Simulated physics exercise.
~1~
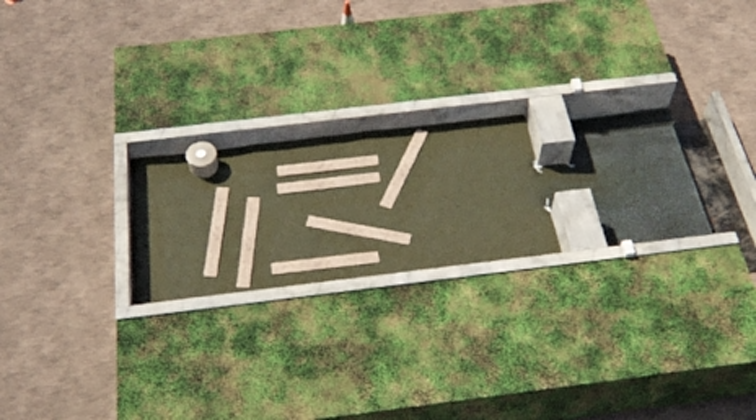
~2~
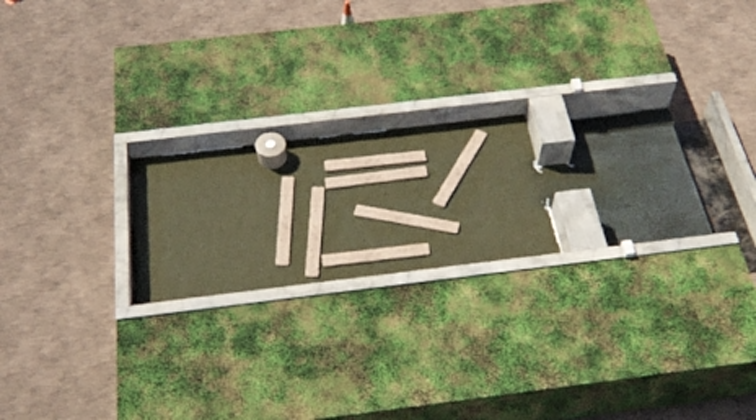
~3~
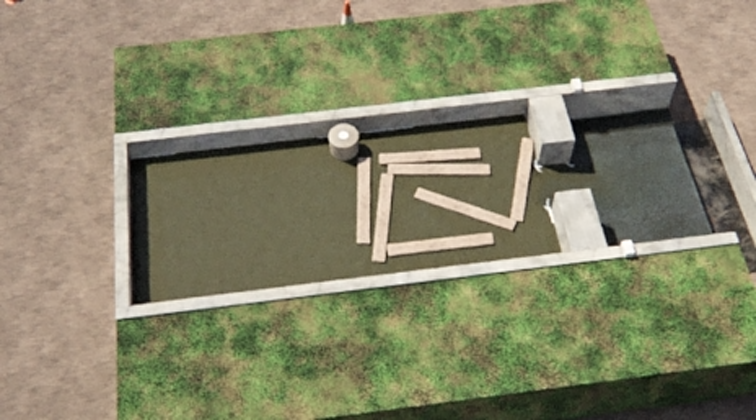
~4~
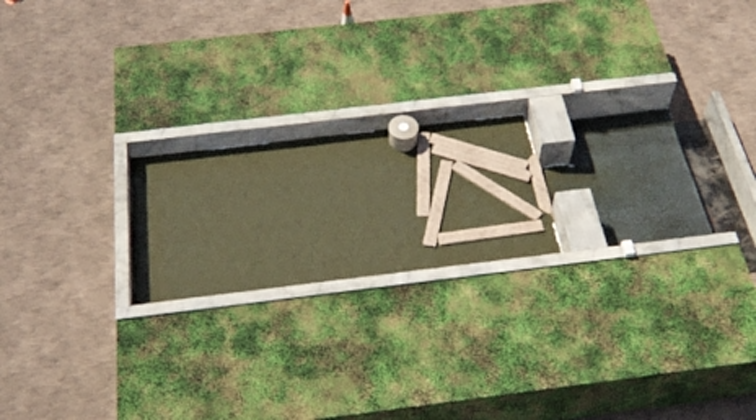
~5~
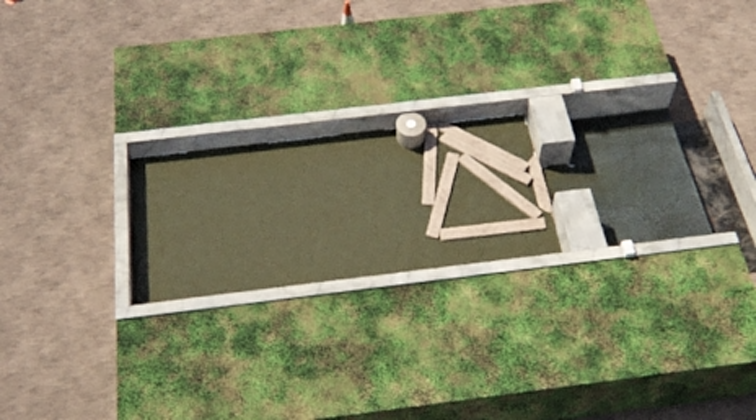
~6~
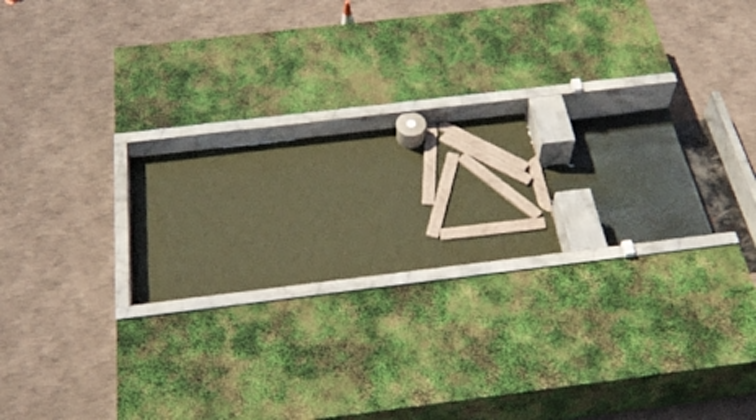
At first, several pale wooden planks and a round, light-coloured tub float spread out in the left and middle parts of a murky, concrete-walled channel set between strips of grass. They all drift steadily to the right, the tub keeping close to the far wall. As the planks near the gap between two concrete blocks, they close up, and one turns nearly upright beside the opening. The others swing and press against each other, forming a rough triangle. Finally the jammed planks and the tub sit still before the gap, with none having passed through.
